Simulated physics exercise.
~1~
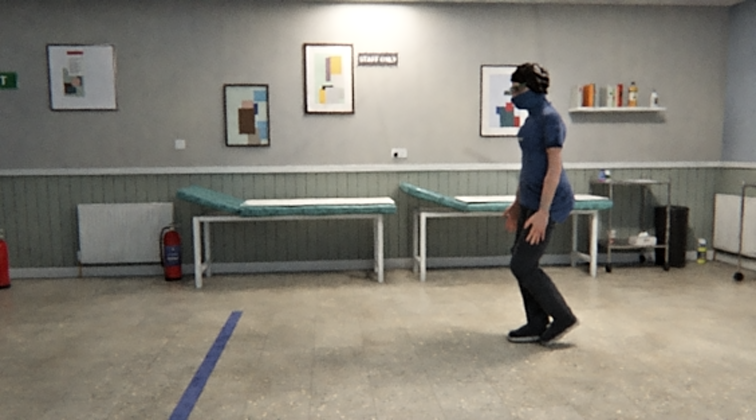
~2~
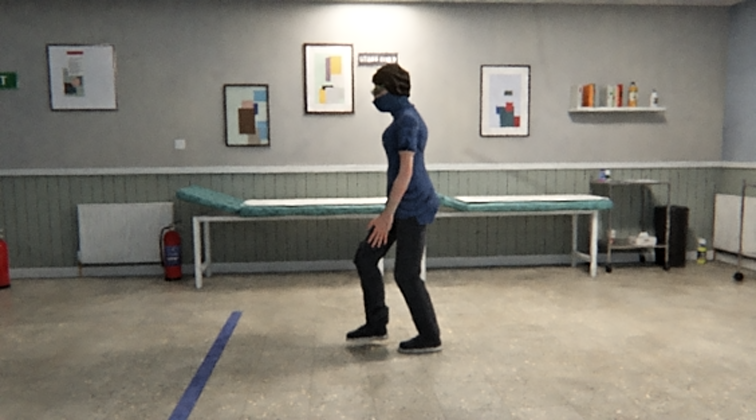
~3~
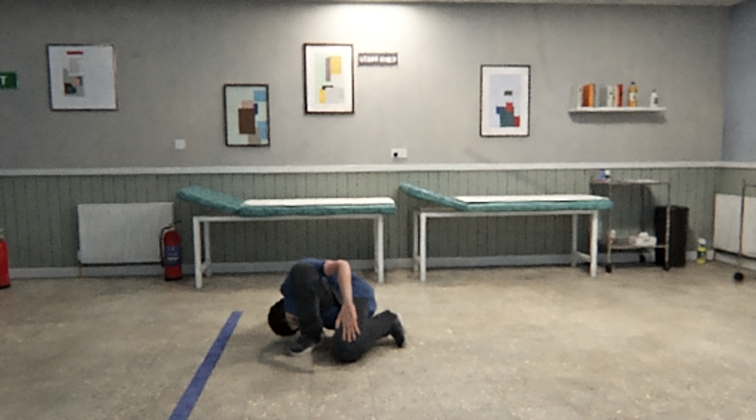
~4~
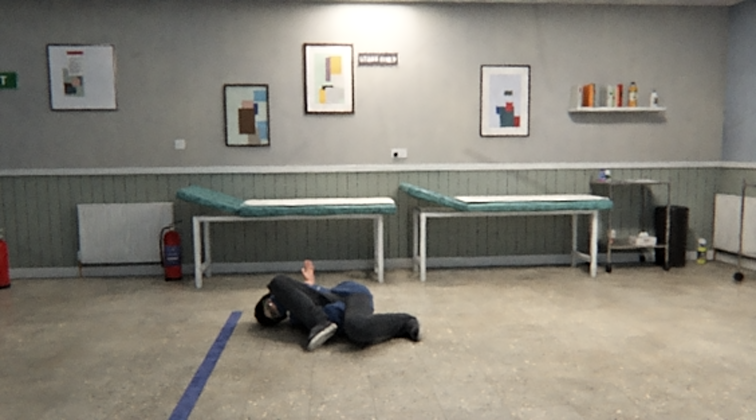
In a grey-walled treatment room with a stone-coloured floor, seen from the side by a still camera, two green-topped couches stand against the far wall beneath framed prints. A red extinguisher is at the left, a shelf and trolley are at the right, and a blue strip crosses the floor left of centre. A person in a blue top, dark trousers and face covering walks left toward the strip. The person then folds down onto the floor, head low and knees bent. Finally the person lies curled with one hand raised, head just short of the strip.
